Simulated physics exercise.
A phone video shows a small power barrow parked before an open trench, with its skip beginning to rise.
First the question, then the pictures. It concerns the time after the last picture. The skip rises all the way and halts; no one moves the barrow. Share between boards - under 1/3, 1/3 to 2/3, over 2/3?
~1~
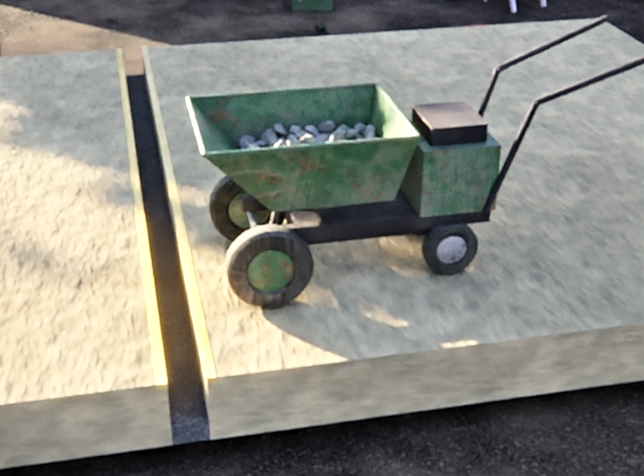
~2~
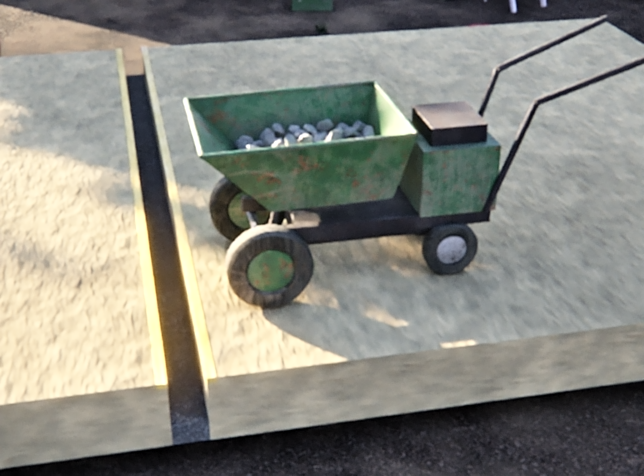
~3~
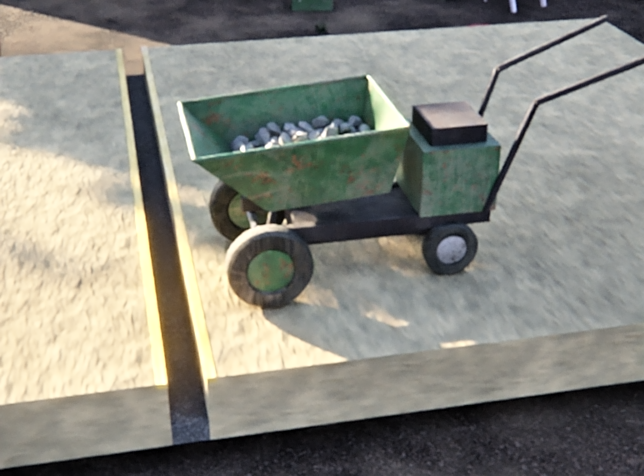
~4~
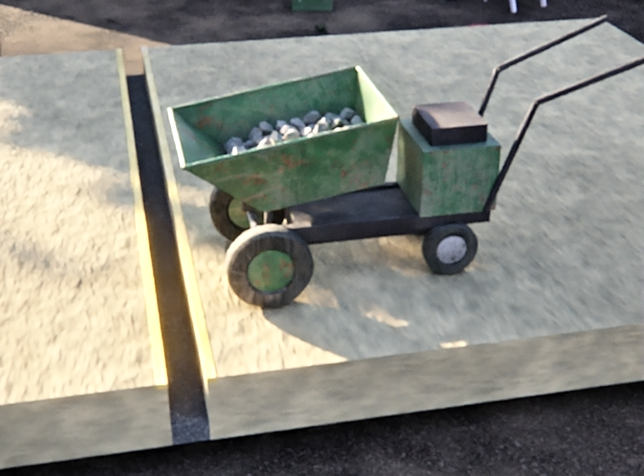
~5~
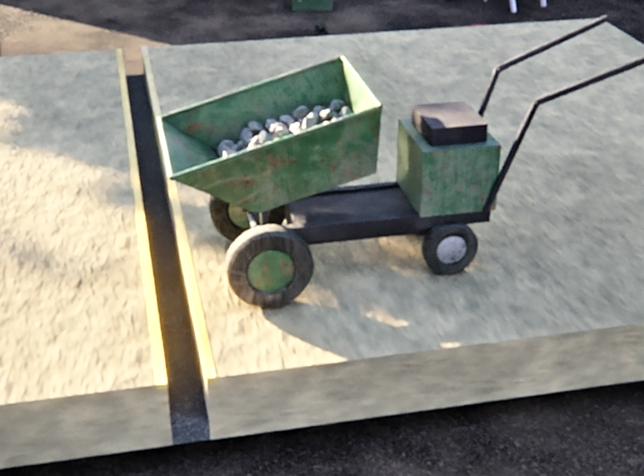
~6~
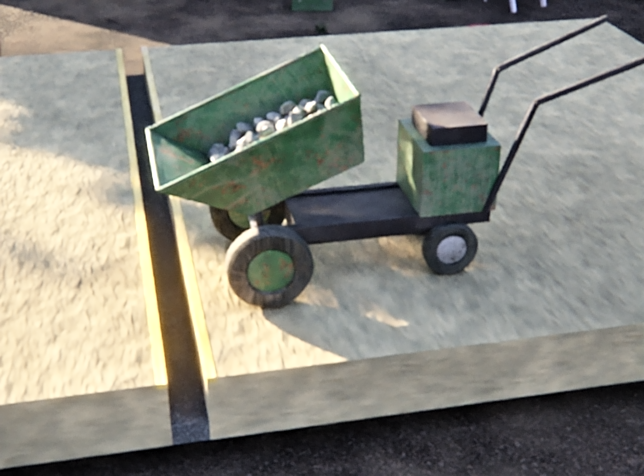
The trench will take in not so much as a third.
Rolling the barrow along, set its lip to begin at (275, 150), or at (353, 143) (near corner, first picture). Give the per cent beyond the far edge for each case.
Some 10 % then some 0 %.
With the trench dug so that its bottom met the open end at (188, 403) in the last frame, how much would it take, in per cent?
0 %, roughly.
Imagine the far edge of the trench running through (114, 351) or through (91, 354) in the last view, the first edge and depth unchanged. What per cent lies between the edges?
Respectively, 20 % and 80 %.
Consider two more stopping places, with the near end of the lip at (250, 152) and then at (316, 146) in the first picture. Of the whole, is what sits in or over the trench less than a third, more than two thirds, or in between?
The first stop gives under a third, while the second gives one to two thirds.
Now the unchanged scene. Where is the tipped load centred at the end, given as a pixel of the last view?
Somewhere around (80, 283) in the last picture.
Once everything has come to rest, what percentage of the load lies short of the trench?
I'd say around 0 per cent of the load.
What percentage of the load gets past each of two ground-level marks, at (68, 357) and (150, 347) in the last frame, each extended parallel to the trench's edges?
That's 20 per cent for the first and 60 per cent for the second.
Soon after the last picture, skip tipped steeply; all in the skip.
A little later, skip tipped right over; about two thirds in the skip; about a third beyond it.
Later still, skip tipped right over; about a third in the skip; about two thirds beyond it.
At rest, skip tipped right over; about a third in the skip; none in or heaped over the trench; about two thirds beyond it.
